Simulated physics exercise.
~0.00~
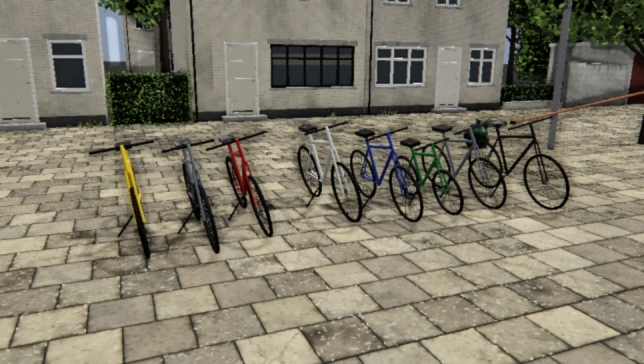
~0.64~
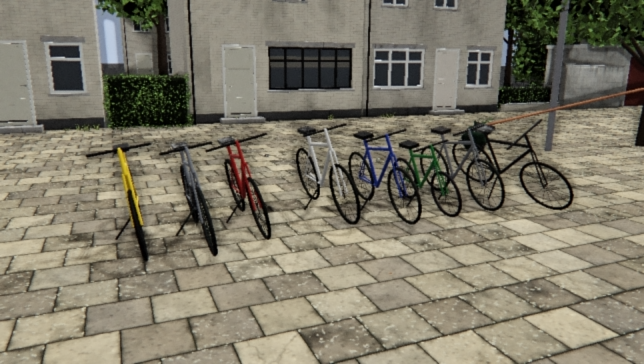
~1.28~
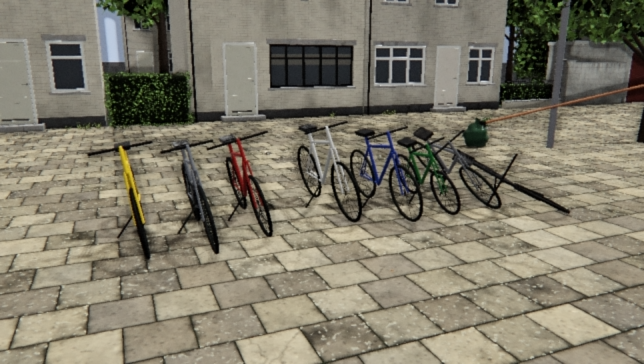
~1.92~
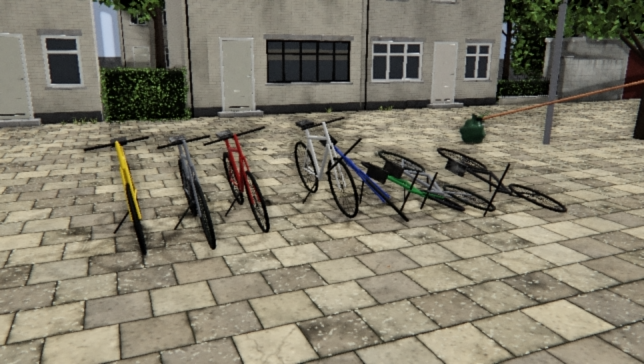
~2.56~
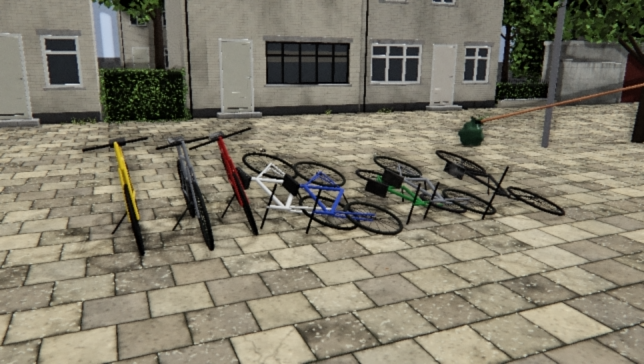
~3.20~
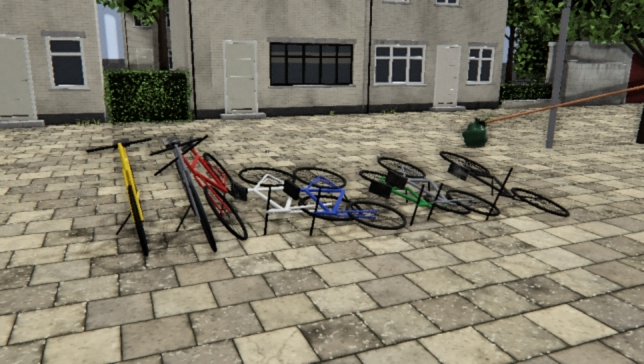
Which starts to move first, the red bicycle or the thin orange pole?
The thin orange pole starts to move first, shifting left at the right end of the row, and the red bicycle tips only near the end.
